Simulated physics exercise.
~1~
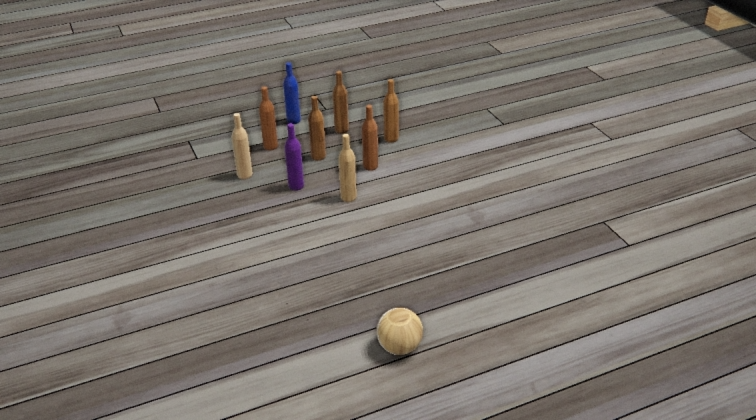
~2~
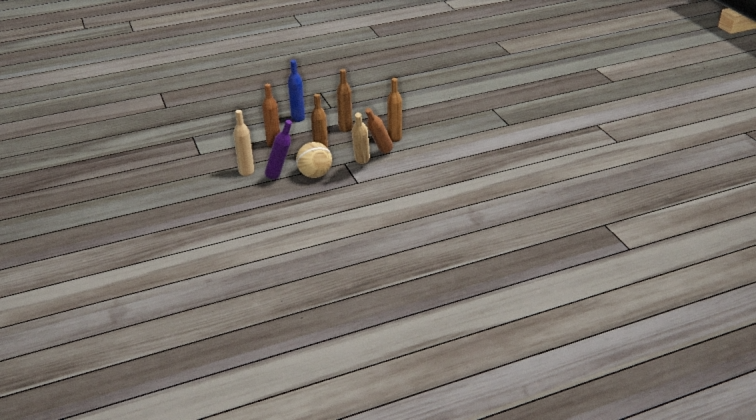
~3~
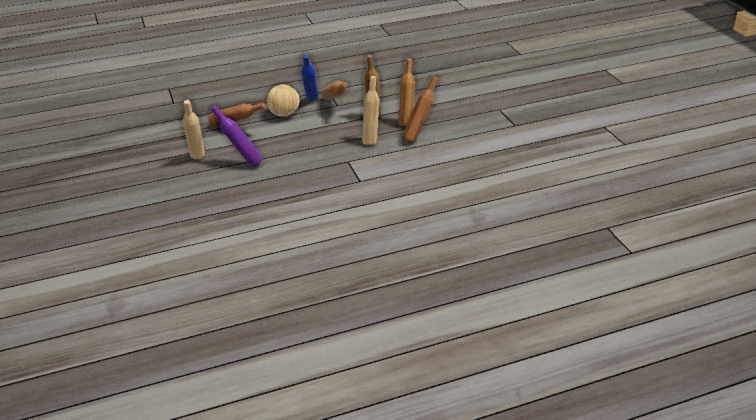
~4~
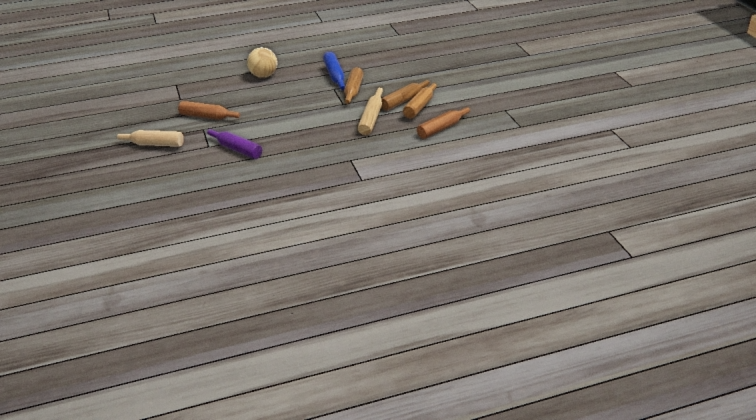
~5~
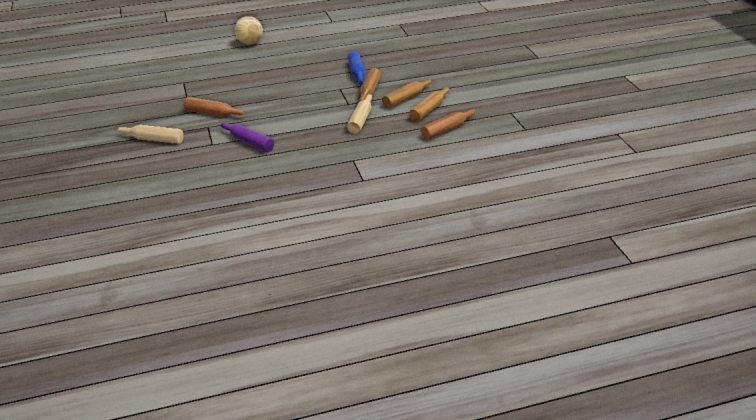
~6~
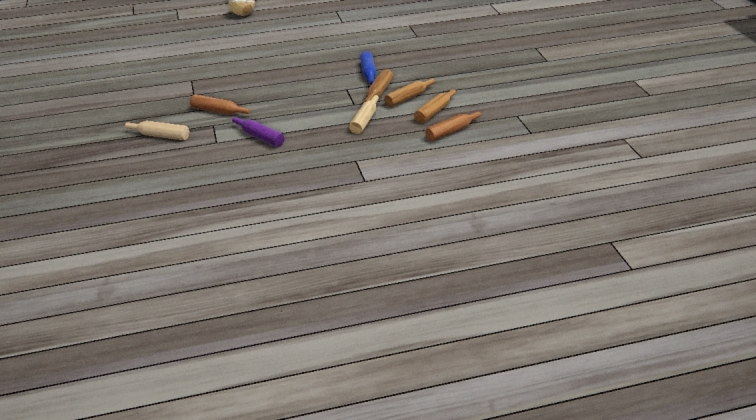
Nine bottle-shaped wooden skittles stand in a diamond on grey-brown planks, seen from above at an angle, with a pale wooden ball in front of them. One skittle is blue at the back and one purple near the front, while the rest are brown or pale wood. The ball rolls away from the viewer and slightly left, striking the front of the group so the purple skittle and a brown one tip. It pushes on through the middle, and the others topple in turn. All nine end up lying scattered, unbroken, as the ball rolls off towards the top edge and the view drifts slightly sideways.
